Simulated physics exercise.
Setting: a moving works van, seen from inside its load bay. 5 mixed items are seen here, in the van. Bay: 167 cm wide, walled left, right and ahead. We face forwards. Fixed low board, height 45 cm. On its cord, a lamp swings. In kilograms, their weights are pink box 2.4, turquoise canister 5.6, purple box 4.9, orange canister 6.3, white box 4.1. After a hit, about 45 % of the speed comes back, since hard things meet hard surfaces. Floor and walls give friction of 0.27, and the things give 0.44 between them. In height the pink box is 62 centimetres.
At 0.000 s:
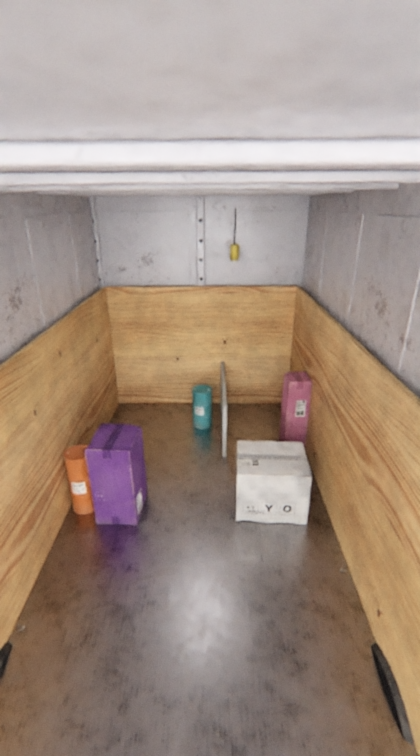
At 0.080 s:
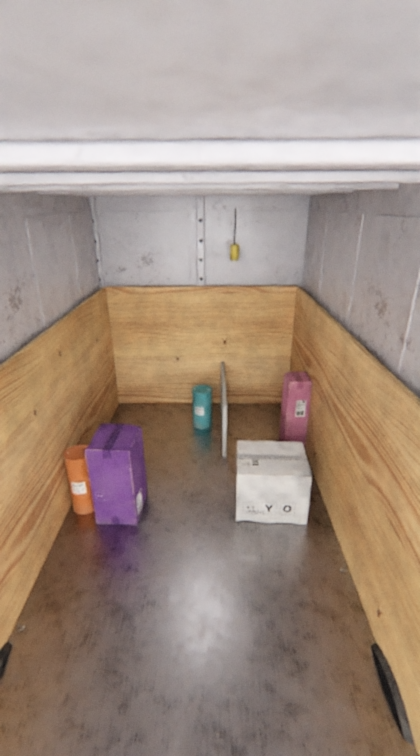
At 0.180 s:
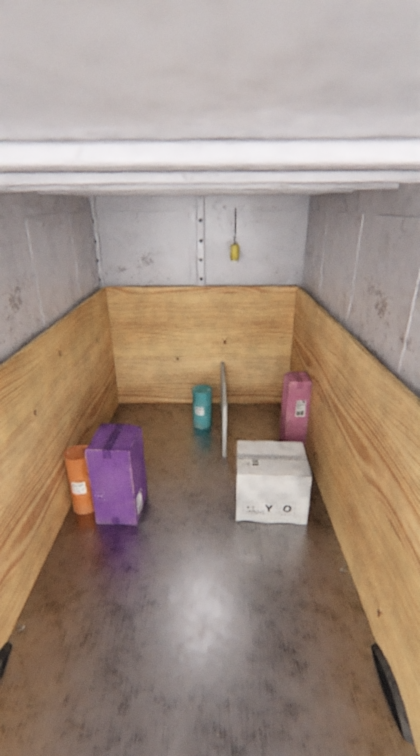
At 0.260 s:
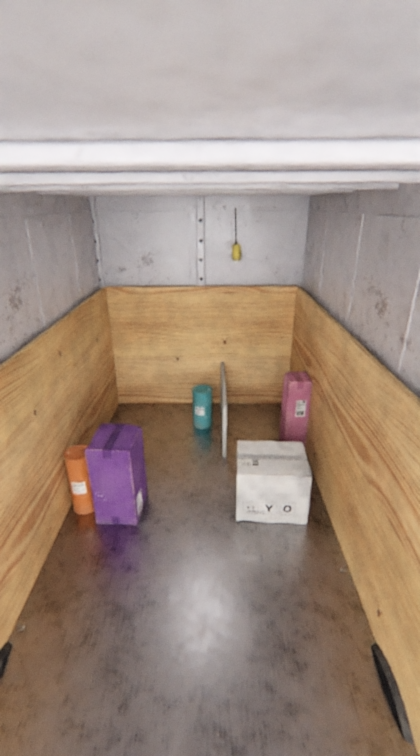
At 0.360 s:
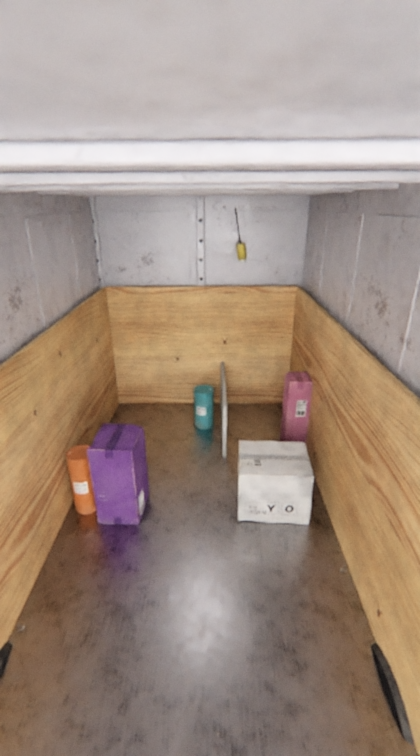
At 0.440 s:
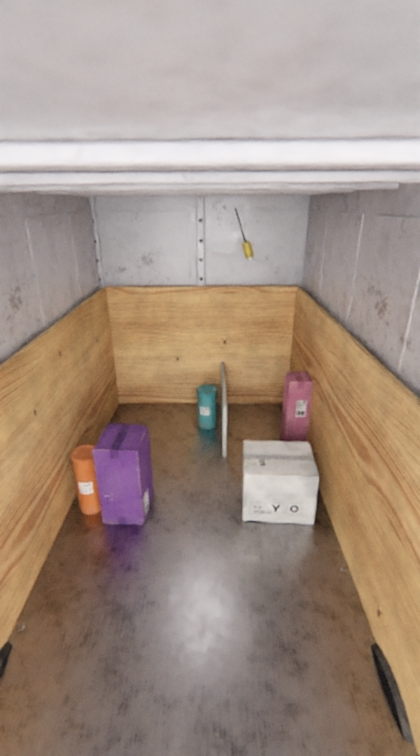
Boxes and canisters sitting nearly still in a van's load bay, then shifting slightly right as a hanging yellow lamp swings right.
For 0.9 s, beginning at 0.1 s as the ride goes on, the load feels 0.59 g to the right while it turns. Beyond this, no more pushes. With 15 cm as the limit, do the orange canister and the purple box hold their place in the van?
As it turns out, the orange canister winds up somewhere else; as for the purple box, it winds up somewhere else.
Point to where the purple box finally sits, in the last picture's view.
Near (237, 475).
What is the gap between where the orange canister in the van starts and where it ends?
It ends about 70 centimetres from where it started.
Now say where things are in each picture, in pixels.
Steady run; orange canister (82, 480); purple box (119, 473), in the first picture.
Steady run; white box (270, 480); pink box (295, 413), in the second picture.
Load feels 0.19 g right; turquoise canister (202, 407); white box (270, 480), in the third picture.
Load feels 0.38 g right; pink box (295, 413); turquoise canister (202, 407), in the fourth picture.
Load feels 0.59 g right; white box (272, 480); pink box (295, 413), in the fifth picture.
Load feels 0.59 g right; orange canister (89, 480) 4 cm from its spot; purple box (126, 473) 4 cm from its spot, in the sixth picture.
By 0.54 s, load feels 0.59 g right; orange canister 11 cm from its spot near (99, 480); purple box 11 cm from its spot near (136, 473); white box 11 cm from its spot.
By 0.74 s, load feels 0.59 g right; orange canister 34 cm from its spot near (135, 480); purple box 34 cm from its spot near (173, 473); white box 14 cm from its spot.
By 0.94 s, load feels 0.15 g right; purple box 67 cm from its spot near (226, 473); orange canister 67 cm from its spot near (187, 480); white box 15 cm from its spot.
By 1.84 s, steady run; orange canister tilted 6° near (194, 478); purple box 74 cm from its spot near (237, 475); white box 15 cm from its spot.
When it is over (3.7 s), not toppled but over 15 cm from the start, purple box and orange canister; the other 3 within 15 cm of the start. In the last view, orange canister near (191, 478), purple box near (237, 475).
